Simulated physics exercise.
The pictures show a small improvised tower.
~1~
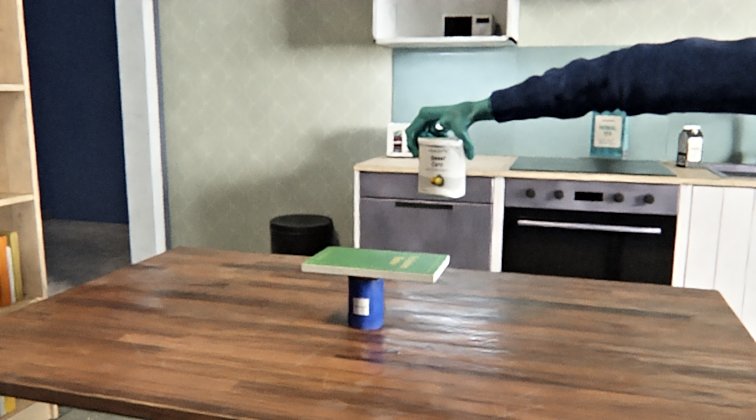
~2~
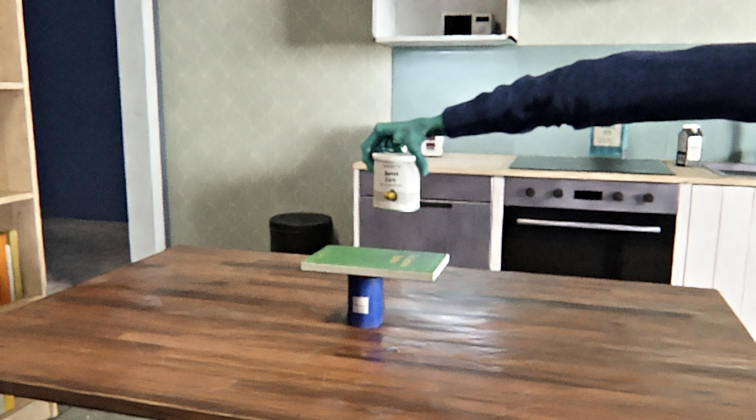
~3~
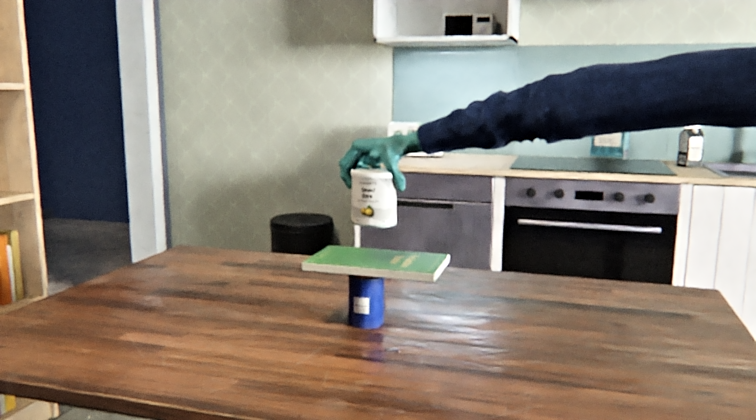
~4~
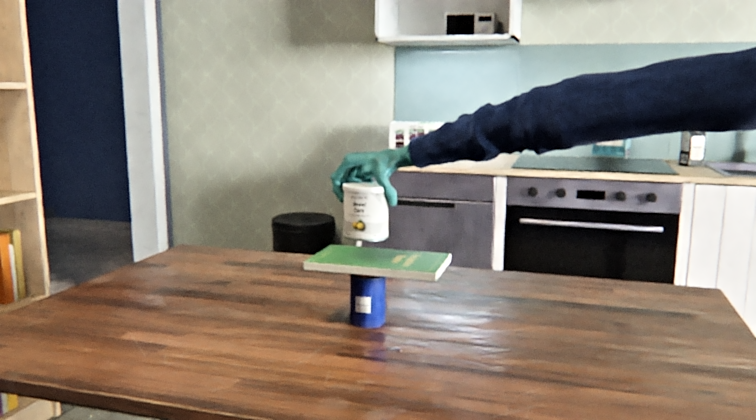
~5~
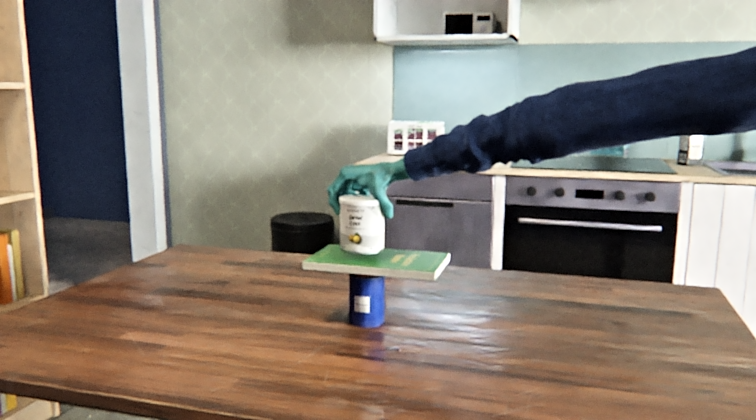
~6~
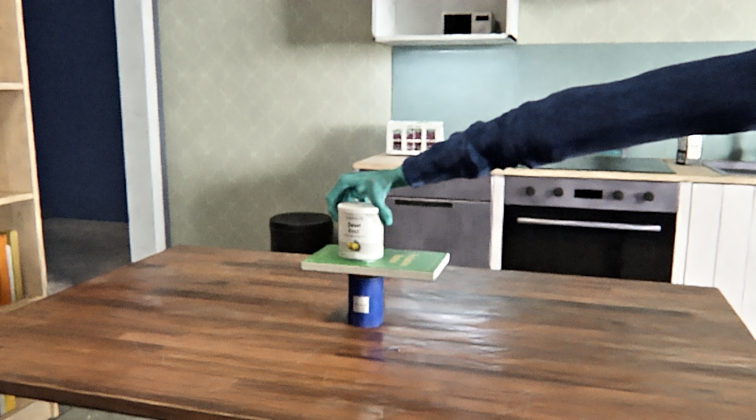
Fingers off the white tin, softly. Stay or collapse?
Outcome: The stack holds.
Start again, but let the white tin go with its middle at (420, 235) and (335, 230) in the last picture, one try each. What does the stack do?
First, it loses its balance; second, it stays up.
Then, 0.20 s after the last picture, nothing has stirred.
Then, 0.50 s after the last picture, white tin resting near (361, 231).
At rest, all 3 in place. Seen from the same camera at the end, white tin near (361, 231). The stack stays up.
